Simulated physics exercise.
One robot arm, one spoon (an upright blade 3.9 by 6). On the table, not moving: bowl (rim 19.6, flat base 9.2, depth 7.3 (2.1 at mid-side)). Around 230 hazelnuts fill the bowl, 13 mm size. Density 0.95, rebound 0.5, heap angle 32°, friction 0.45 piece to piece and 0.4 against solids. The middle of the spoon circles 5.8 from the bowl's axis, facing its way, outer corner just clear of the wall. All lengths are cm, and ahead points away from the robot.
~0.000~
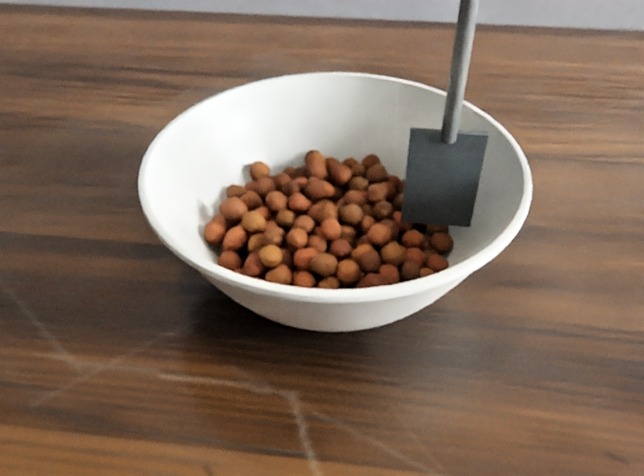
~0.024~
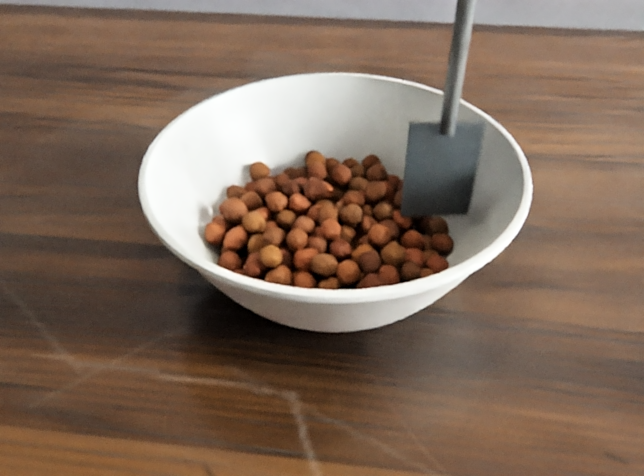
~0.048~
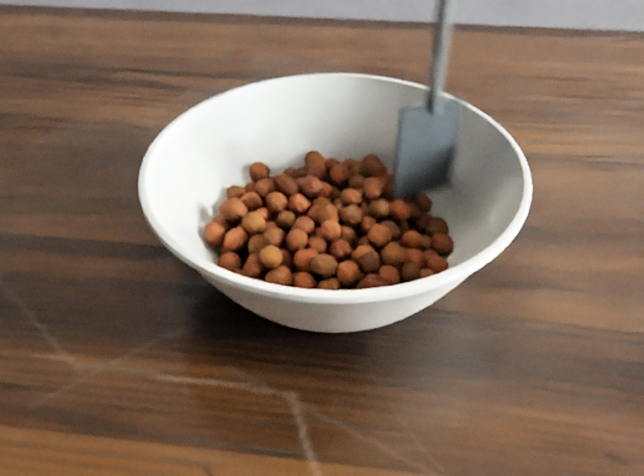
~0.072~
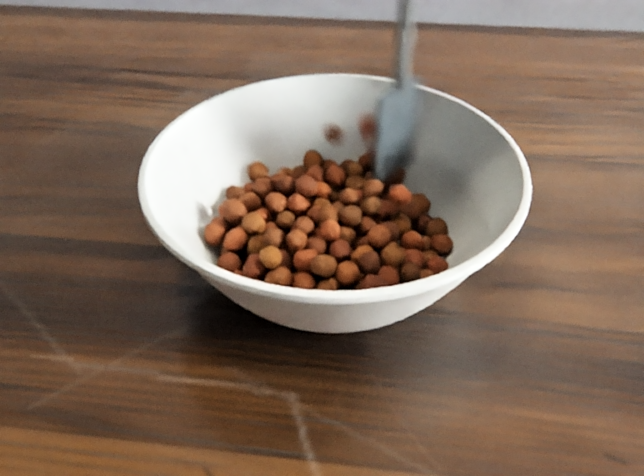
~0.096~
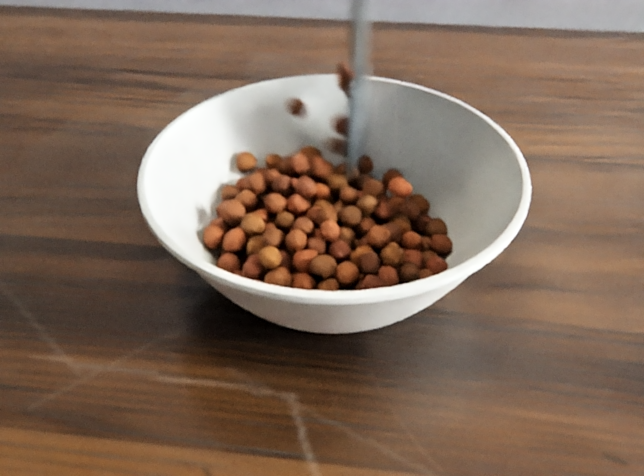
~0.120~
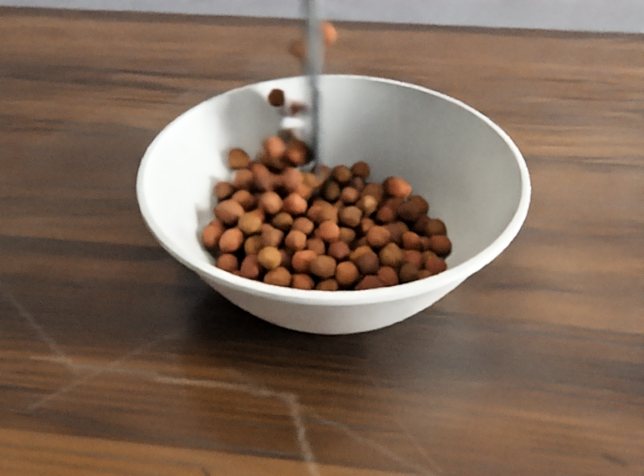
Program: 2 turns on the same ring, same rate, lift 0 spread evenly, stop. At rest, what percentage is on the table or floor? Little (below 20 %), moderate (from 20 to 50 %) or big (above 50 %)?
A moderate share, from 20 to 50 %, ends on the table or floor.
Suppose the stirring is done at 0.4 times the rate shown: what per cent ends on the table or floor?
Some 0 per cent.
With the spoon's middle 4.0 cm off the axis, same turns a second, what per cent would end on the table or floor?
Then about 35 per cent.
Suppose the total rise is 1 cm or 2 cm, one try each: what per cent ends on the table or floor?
Some 15 and 10 per cent.
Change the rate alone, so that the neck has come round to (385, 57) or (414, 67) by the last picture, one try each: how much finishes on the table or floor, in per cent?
Some 10 and 0 per cent.
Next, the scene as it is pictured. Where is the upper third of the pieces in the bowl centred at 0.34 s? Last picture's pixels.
Around (390, 226).
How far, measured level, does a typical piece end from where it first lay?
Roughly 5 cm.
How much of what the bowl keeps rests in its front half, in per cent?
About 50 per cent.
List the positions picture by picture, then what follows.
The first picture shows the spoon neck at (454, 104), 0° round; upper third of the load around (325, 220), from x 215 to 445, top at y 160; 231 in the bowl.
The second picture shows the spoon neck at (452, 97), 8° round; upper third of the load around (325, 218), from x 215 to 445, top at y 160.
The third picture shows the spoon neck at (436, 77), 30° round; upper third of the load around (323, 218), from x 215 to 445, top at y 160.
The fourth picture shows the spoon neck at (402, 61), 56° round; upper third of the load around (322, 216), from x 215 to 440, top at y 125.
The fifth picture shows the spoon neck at (359, 52), 82° round; upper third of the load around (314, 217), from x 215 to 440, top at y 75.
The sixth picture shows the spoon neck at (312, 52), 108° round; upper third of the load around (297, 216), from x 210 to 440, top at y 35; 230 in the bowl, 1 in flight or on the tool.
After 0.34 s, 344° round, highest piece 13 above the table; 204 in the bowl, 4 on the table or floor, 23 in flight or on the tool.
After 0.56 s, 220° round, highest piece 10 above the table; 177 in the bowl, 40 on the table or floor, 14 in flight or on the tool.
After 0.87 s, 0° round, highest piece 7 above the table; 167 in the bowl, 63 on the table or floor, 1 in flight or on the tool.
After 1.57 s, 0° round, highest piece 4 above the table; 167 in the bowl, 64 on the table or floor.
In the end, 167 in the bowl, 64 on the table or floor. That is 28 % on the table or floor.
